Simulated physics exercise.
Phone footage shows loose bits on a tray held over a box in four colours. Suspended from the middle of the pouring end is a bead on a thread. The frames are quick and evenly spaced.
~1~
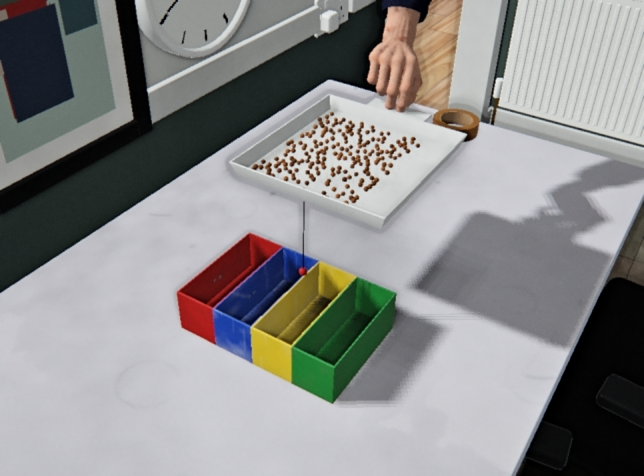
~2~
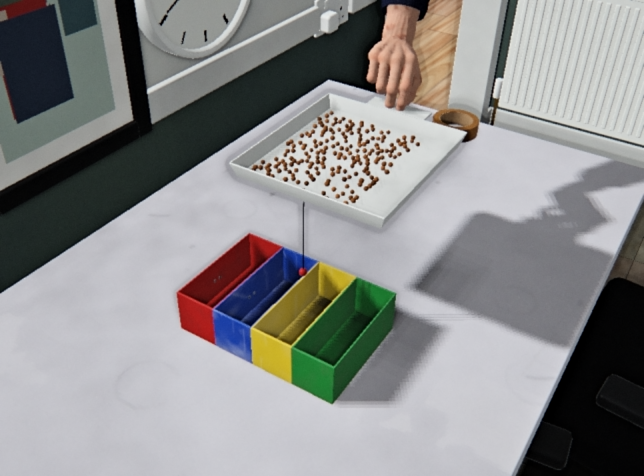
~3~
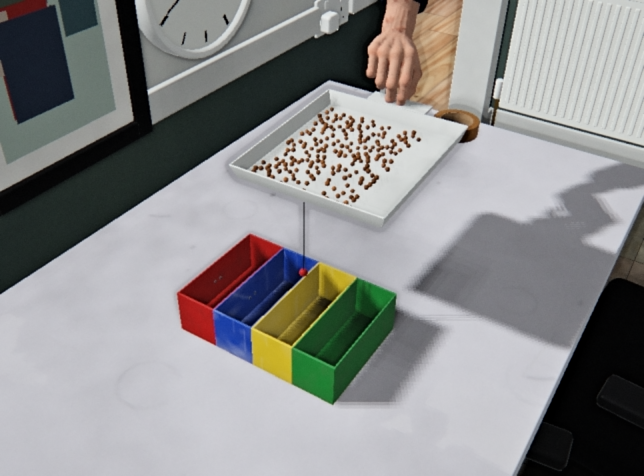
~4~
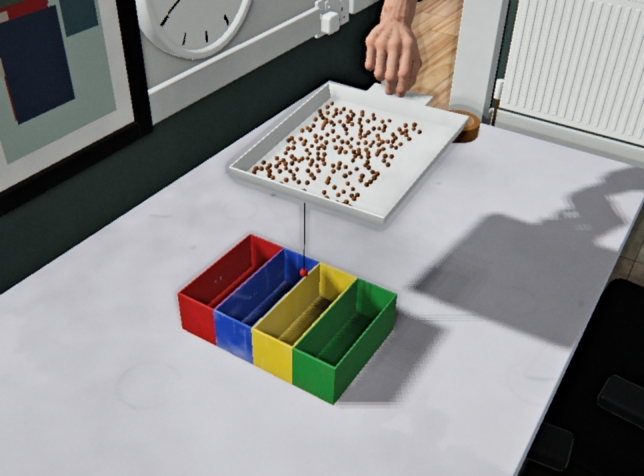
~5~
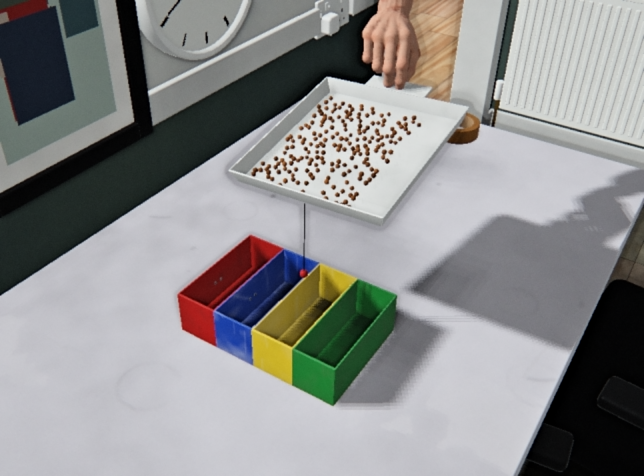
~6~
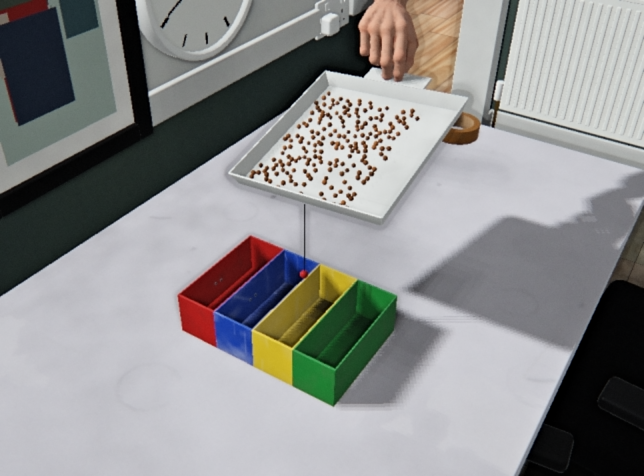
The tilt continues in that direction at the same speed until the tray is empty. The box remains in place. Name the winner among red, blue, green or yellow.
Winner: Red.
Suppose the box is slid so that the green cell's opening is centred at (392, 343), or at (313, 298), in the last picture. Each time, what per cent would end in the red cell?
You'd get near 10 per cent and afterwards near 0 per cent.
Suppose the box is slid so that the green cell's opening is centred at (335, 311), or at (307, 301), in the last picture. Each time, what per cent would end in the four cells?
You'd see around 100 per cent and then around 100 per cent.
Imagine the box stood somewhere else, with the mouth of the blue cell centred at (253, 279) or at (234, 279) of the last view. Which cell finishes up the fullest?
The red cell, then that blue cell.
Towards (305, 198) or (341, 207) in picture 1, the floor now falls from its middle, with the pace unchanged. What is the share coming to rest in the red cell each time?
About 30 %, then 0 %.
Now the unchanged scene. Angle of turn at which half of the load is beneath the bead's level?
Tilt: Around 95 degrees.
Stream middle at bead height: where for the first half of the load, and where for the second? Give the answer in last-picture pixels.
Around (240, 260) and then (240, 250).
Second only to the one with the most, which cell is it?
It's the blue one that ends up second.
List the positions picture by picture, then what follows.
Corners of the pouring end at (237, 161) and (382, 214), level; middle of the load at (341, 155), cereal balls; bead on its thread at (303, 272); red cell at (197, 315); blue cell at (233, 333); yellow cell at (272, 352); green cell at (313, 372), in the first picture.
Corners of the pouring end at (237, 162) and (381, 214), level; middle of the load at (340, 154), in the second picture.
Corners of the pouring end at (237, 164) and (381, 213), tipped barely, lowest at the left corner; middle of the load at (341, 152), in the third picture.
Corners of the pouring end at (237, 166) and (381, 213), tipped a little, lowest at the left corner; middle of the load at (336, 148), in the fourth picture.
Corners of the pouring end at (236, 169) and (380, 213), tipped a little, lowest at the left corner; middle of the load at (335, 145), in the fifth picture.
Corners of the pouring end at (236, 171) and (379, 212), tipped a little, lowest at the left corner; middle of the load at (333, 143); red cell at (198, 318); blue cell at (234, 335); yellow cell at (273, 354); green cell at (314, 375), in the sixth picture.
Soon after the last picture, tray tipped steeply; nearly all on the tray; a stray few in the red cell; a stray few falling or outside the box.
A little later, tray tipped right over; a small part on the tray; about two thirds in the red cell; a small part in the blue cell; about a quarter falling or outside the box.
Later still, tray tipped past a quarter turn; most in the red cell; a small part in the blue cell; a stray few in the yellow cell; a stray few falling or outside the box.
At rest, tray tipped past a quarter turn; most in the red cell; a small part in the blue cell; a stray few in the yellow cell; none in the green cell; a stray few outside the box.
